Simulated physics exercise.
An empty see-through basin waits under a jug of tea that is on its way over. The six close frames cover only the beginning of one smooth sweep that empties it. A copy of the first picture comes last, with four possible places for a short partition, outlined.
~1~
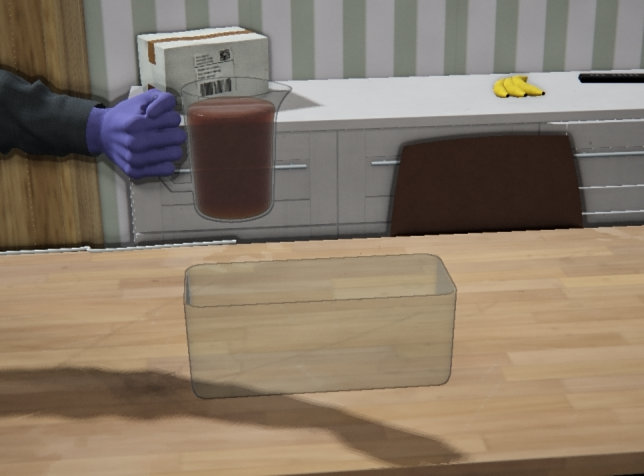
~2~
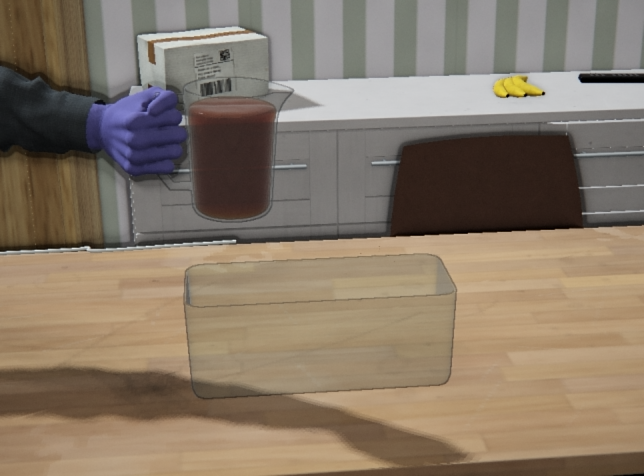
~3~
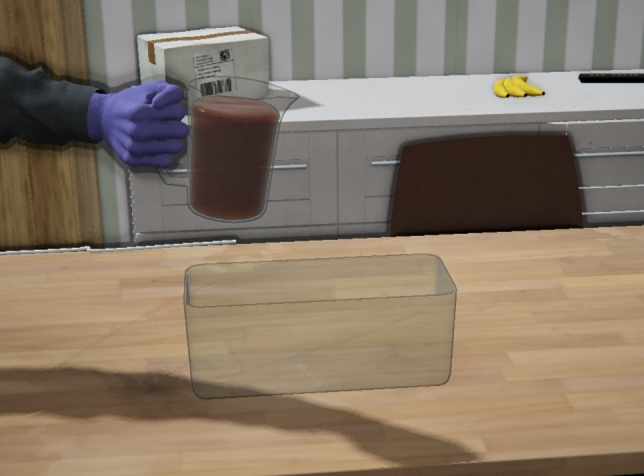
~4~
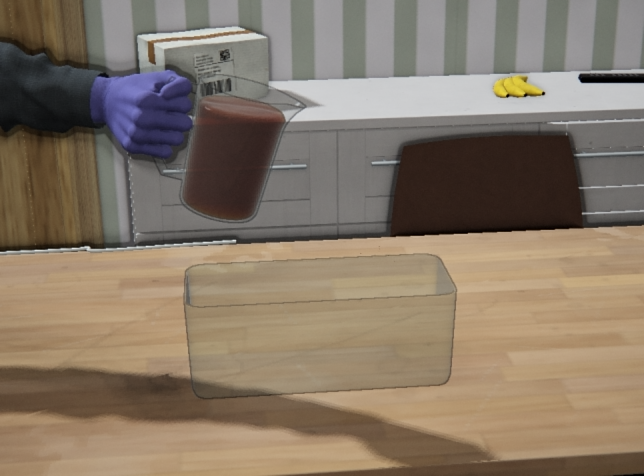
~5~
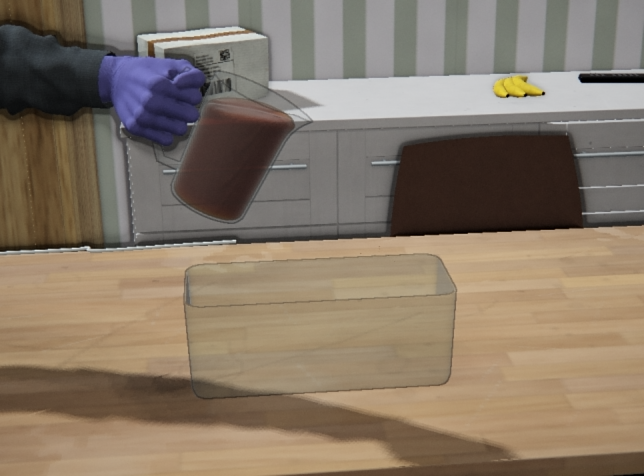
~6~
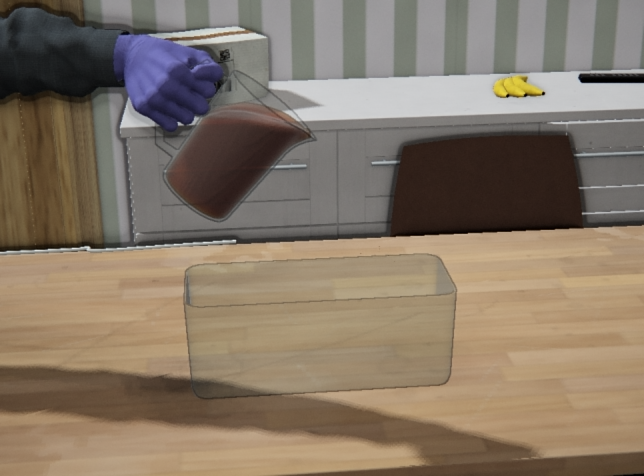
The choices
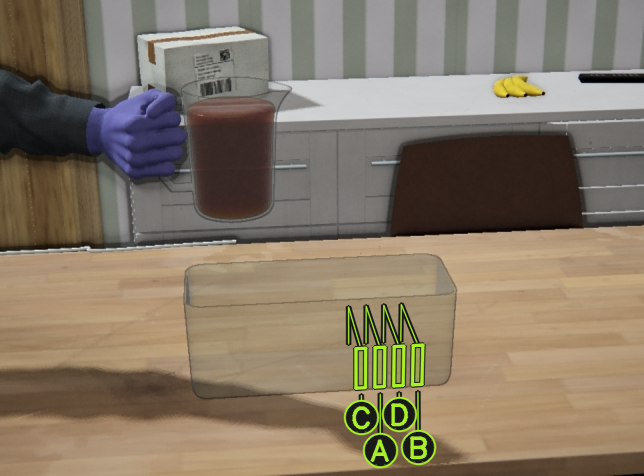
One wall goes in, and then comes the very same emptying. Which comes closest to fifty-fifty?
Use place C.
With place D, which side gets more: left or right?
More ends on the left.
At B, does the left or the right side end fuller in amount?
The left one.
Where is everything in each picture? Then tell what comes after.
Upright, lip at (290, 88); basin from (192, 396) to (450, 381); nothing has left yet.
Upright, lip at (292, 90); nothing has left yet.
Tipped about 7°, lip at (298, 96); nothing has left yet.
Tipped about 16°, lip at (305, 106); nothing has left yet.
Tipped about 27°, lip at (312, 120); nothing has left yet.
Tipped about 40°, lip at (316, 138); nothing has left yet.
On the marked copy, A at (380, 394); B at (417, 391); C at (361, 395); D at (399, 392).
With A, about 80 % ends left of the wall and 14 % right of it; 6 % is lost outside.
With B, about 86 % ends left of the wall and 6 % right of it; 8 % is lost outside.
With C, about 52 % ends left of the wall and 42 % right of it; 6 % is lost outside.
With D, about 88 % ends left of the wall and 5 % right of it; 6 % is lost outside.
